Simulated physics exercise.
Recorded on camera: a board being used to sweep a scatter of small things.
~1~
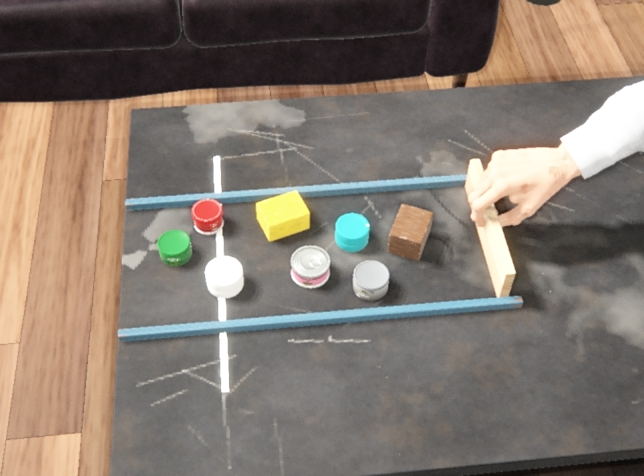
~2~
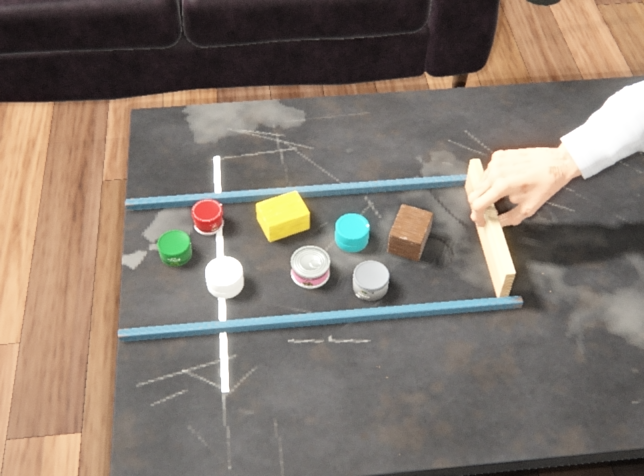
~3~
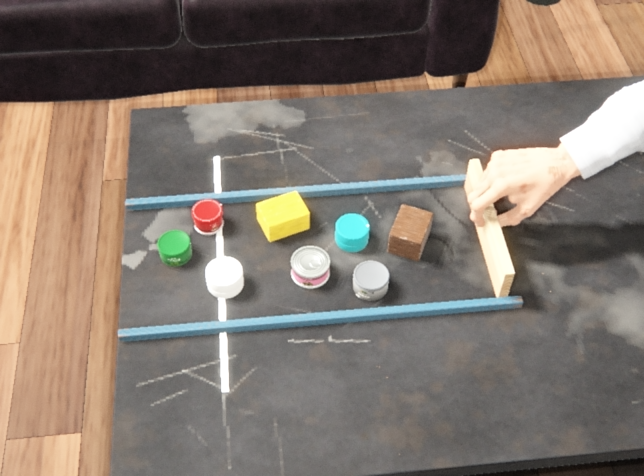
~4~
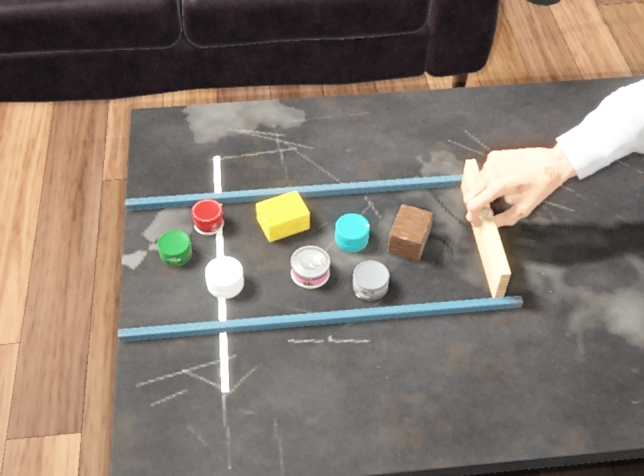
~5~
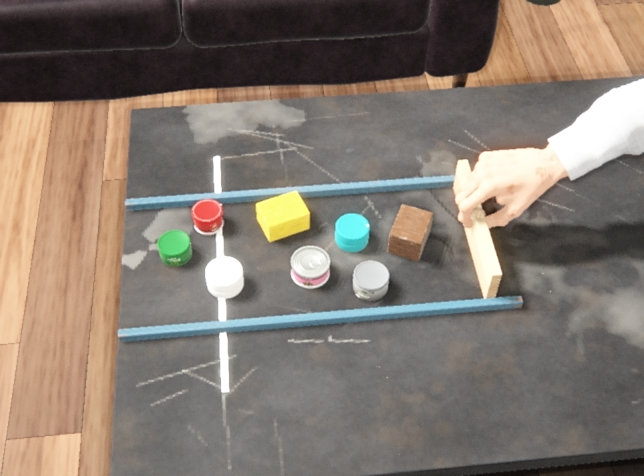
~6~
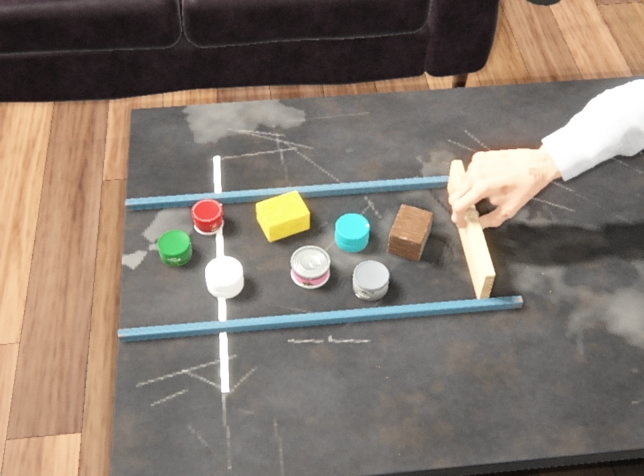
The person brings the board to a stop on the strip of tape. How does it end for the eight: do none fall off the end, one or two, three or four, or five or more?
It ends with none off the end.
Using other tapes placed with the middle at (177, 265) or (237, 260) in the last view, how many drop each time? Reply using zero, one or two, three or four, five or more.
Three to four; no fall at all.
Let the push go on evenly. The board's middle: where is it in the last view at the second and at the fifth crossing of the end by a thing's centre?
At (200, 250) for the second, at (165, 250) for the fifth.
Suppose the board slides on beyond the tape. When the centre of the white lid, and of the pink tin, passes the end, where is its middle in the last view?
Middle: Roughly (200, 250); roughly (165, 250).
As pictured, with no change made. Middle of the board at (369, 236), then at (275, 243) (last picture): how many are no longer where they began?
Counting first: 3, next 6.
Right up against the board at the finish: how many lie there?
3.
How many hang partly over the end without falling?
So the number is 0.
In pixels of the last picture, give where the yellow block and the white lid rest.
Yellow block at (197, 217), white lid at (141, 279).
Soon after, none off yet; green tub at rest near (175, 248); red tin at rest near (208, 217); white lid at rest near (225, 278).
At rest, the number that fall off is zero.
